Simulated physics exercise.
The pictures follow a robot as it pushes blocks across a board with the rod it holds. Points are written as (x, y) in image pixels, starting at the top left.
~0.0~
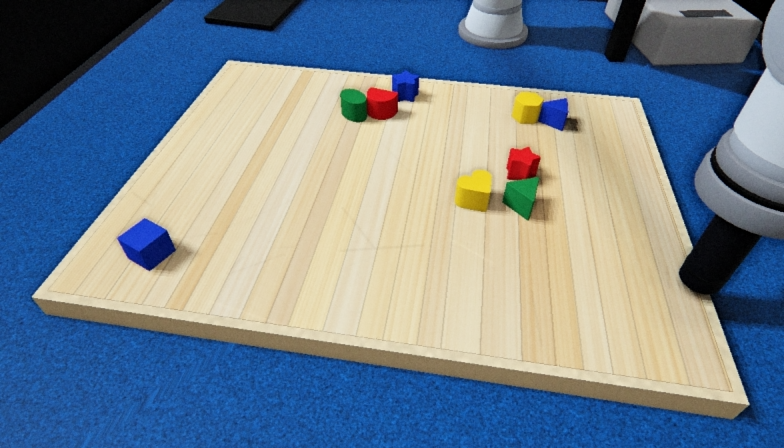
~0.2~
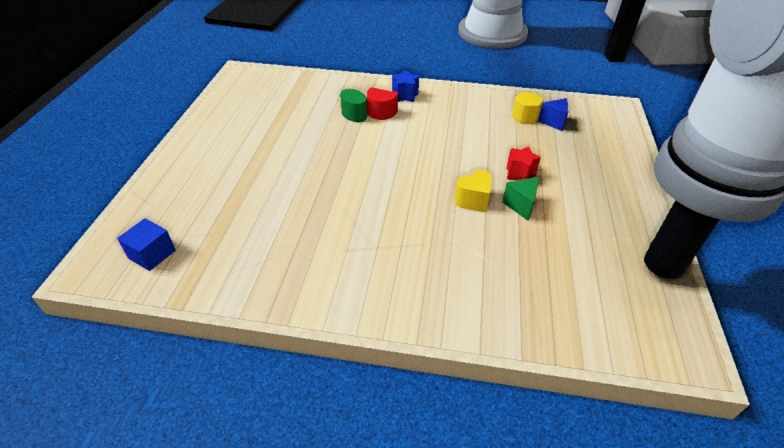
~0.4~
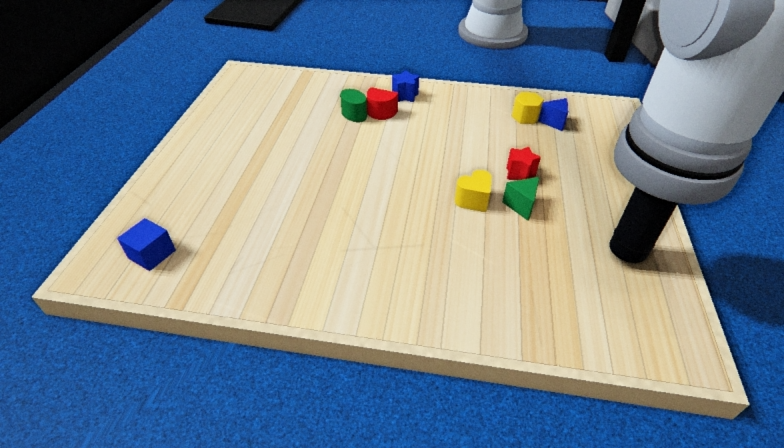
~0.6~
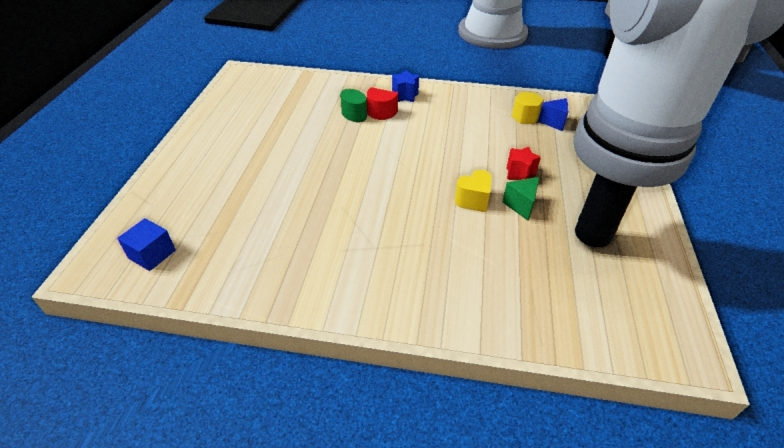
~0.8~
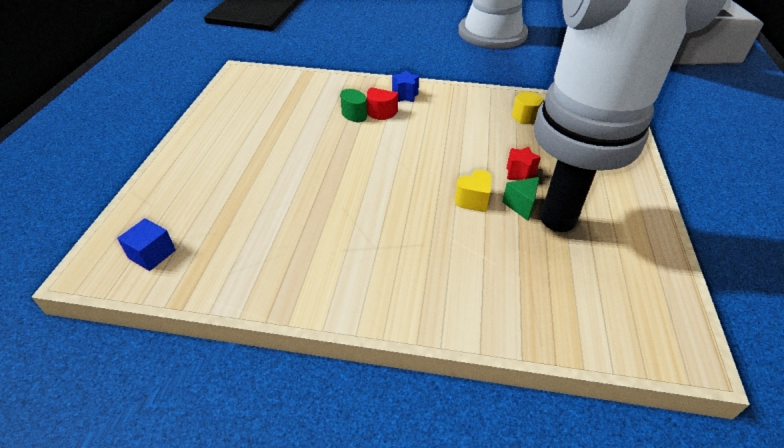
In the video, colored blocks sit on a wooden board on a blue surface as a robotic arm with a black rod moves left from the right edge, nearing the green three-sided block while the blocks stay still.
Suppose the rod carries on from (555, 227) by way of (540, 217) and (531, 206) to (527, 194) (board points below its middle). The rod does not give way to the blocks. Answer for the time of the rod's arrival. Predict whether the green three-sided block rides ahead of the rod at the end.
Gone from the front.
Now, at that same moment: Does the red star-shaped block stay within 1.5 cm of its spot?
Yes, that is what happens.
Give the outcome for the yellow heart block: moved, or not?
It keeps its spot.
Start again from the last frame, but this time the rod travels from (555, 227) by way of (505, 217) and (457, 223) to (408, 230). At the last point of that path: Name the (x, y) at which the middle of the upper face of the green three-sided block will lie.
I'd expect the centre of its top face to be at (509, 178).
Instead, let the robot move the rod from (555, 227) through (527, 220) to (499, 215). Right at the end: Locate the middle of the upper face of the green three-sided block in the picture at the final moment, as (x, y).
At (508, 177).
The first path, step by step. Halfway along, rod at (537, 205); green three-sided block at (516, 179), turned 20° clockwise.
At the end, rod at (529, 187); yellow heart block not moved; red star-shaped block at (524, 153); green three-sided block at (505, 171).
